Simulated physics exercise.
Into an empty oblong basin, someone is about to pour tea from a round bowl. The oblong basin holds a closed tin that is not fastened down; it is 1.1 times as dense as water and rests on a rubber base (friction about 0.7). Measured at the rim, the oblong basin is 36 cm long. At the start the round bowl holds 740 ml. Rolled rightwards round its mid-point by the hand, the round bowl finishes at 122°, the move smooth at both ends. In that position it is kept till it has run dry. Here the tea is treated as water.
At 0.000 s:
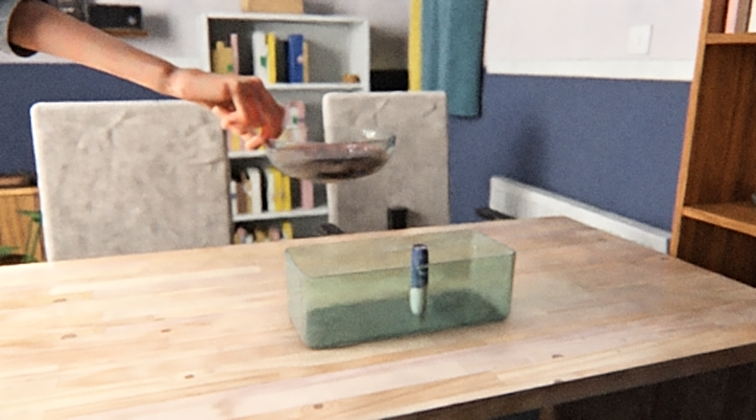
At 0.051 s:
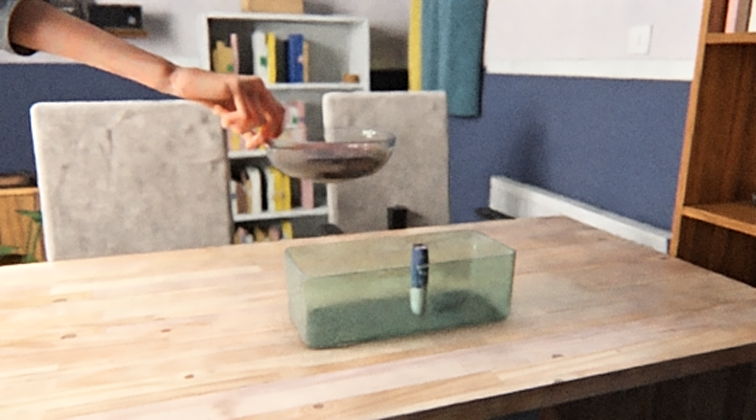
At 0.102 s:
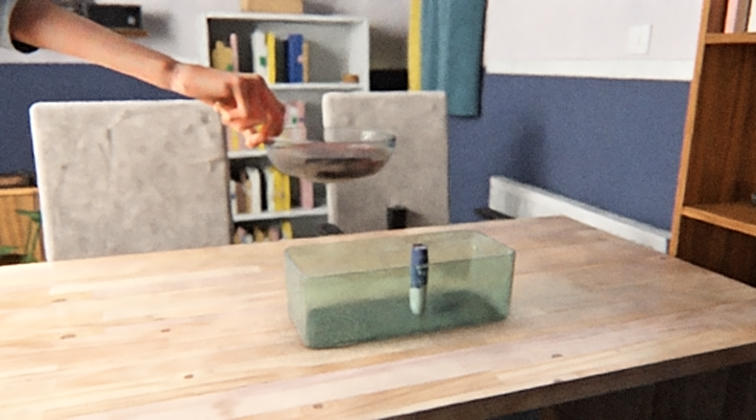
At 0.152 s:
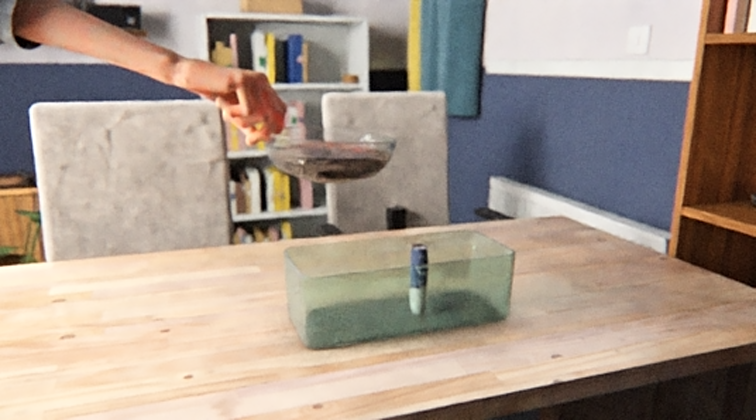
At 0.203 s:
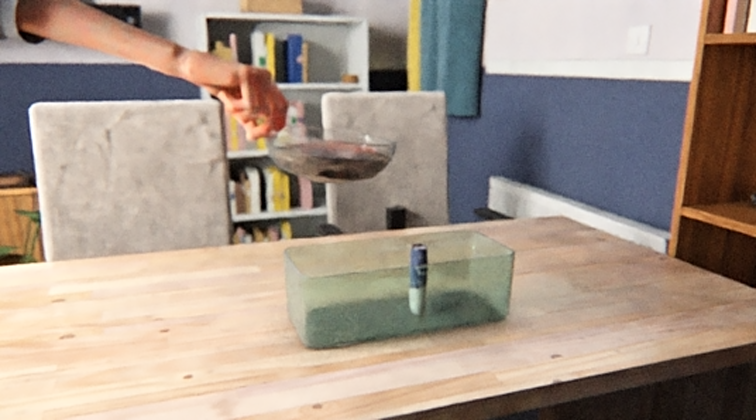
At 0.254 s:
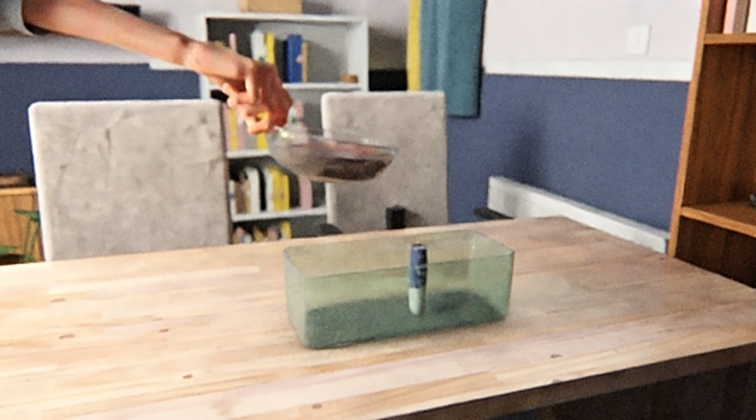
A hand holds a round glass bowl above an oblong basin and tilts it slightly rightwards.
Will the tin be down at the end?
No.
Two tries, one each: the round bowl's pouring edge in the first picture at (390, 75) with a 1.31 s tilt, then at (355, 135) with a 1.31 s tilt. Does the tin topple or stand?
Try 1: Still standing; try 2: Still standing.
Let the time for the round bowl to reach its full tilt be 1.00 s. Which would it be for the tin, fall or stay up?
With that tilt, the tin stays on its base.
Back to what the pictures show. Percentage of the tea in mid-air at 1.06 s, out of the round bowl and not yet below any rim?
In-air share: About 1 %.
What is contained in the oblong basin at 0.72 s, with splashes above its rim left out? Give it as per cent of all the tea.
Near 32 in a hundred.
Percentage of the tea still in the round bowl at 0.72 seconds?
Close to 26 in a hundred.
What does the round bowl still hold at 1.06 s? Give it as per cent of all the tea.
What remains is about 0 percent of it all.
By 0.72 s the tilt is 71° and 26 per cent is still to pour; the tin stands where it began.
By 1.06 s the tilt is 112° and 0 per cent is still to pour; the tin stands where it began.
By 1.42 s the tilt is 122° and 0 per cent is still to pour; the tin stands where it began.
By 1.81 s the tilt is 122° and 0 per cent is still to pour; the tin stands where it began.
At rest the tin stands where it began.
